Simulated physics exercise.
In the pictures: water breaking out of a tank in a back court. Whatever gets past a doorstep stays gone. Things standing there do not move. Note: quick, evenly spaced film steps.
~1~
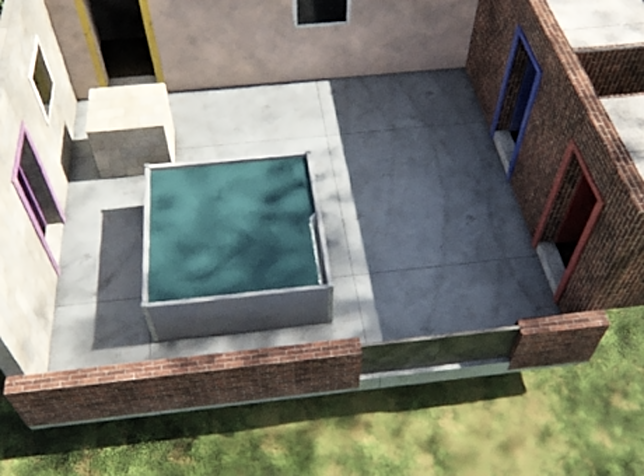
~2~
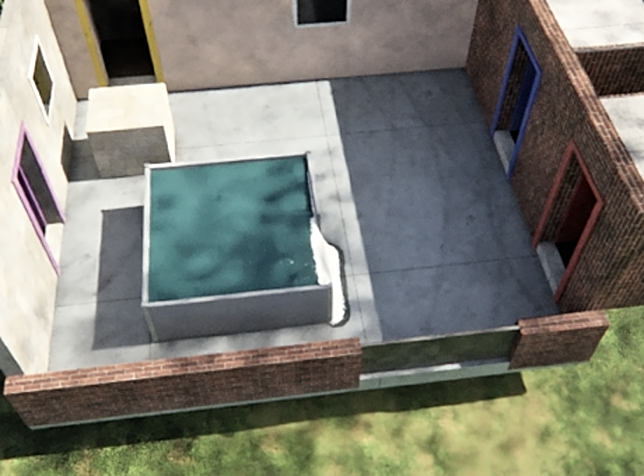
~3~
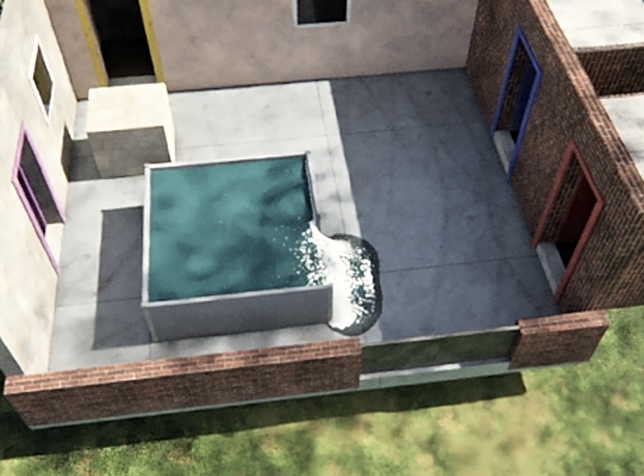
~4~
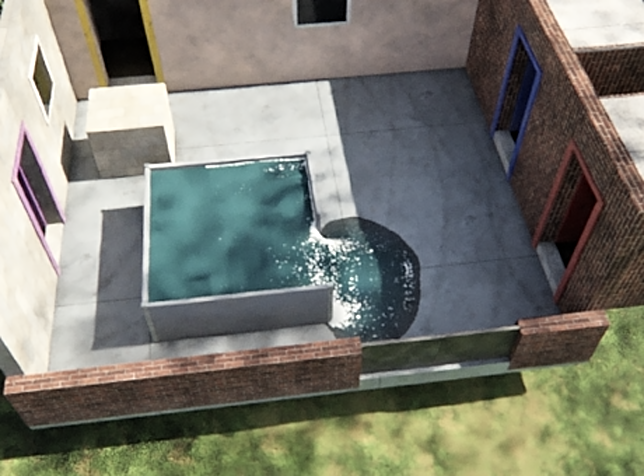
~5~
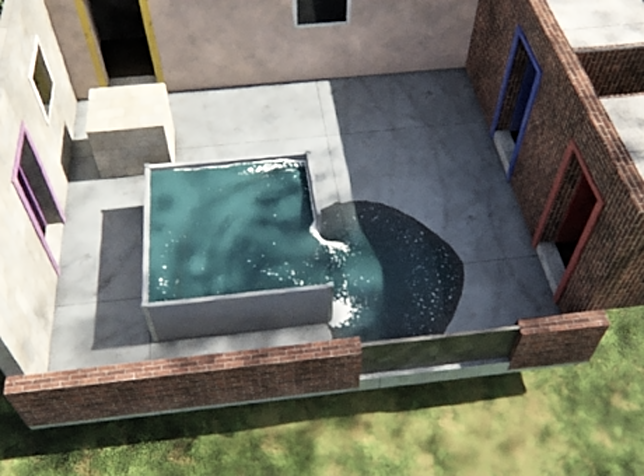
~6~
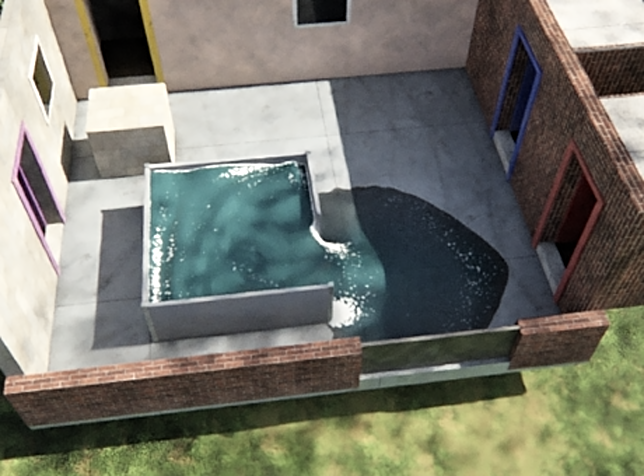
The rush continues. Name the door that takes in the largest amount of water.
Red.
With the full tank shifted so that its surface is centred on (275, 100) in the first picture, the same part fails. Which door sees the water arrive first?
The blue-painted one.
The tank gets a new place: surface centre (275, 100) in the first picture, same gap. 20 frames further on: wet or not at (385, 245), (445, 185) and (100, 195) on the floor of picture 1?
Log, spots in order: Unwetted / taken by the flood / unwetted.
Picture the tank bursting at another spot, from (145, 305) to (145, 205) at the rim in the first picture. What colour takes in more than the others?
Answer: The one in purple.
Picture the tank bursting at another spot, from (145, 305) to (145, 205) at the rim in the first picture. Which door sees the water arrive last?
Last of all, the door marked blue.
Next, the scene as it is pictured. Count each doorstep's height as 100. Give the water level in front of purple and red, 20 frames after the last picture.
First around 0 percent, second around 190 percent.
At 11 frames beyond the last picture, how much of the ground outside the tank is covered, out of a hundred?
Close to 30 in a hundred, I think.
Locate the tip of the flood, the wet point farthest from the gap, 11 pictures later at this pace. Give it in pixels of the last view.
The farthest wet spot is near (474, 94).
A moment on, water covers 30 % of the floor; purple door not reached, red door some in, blue door not reached, yellow door not reached.
Next, water covers 30 % of the floor; purple door not reached, red door a lot in, blue door wet at the sill, nothing in, yellow door not reached.
Then, water covers 45 % of the floor; purple door not reached, red door a lot in, blue door wet at the sill, nothing in, yellow door not reached.
Later, water covers 80 % of the floor; purple door not reached, red door a lot in, blue door wet at the sill, nothing in, yellow door wet at the sill, nothing in.
In the end, water covers 100 % of the floor; purple door some in, red door a lot in, blue door wet at the sill, nothing in, yellow door wet at the sill, nothing in; the red door has let in the most.
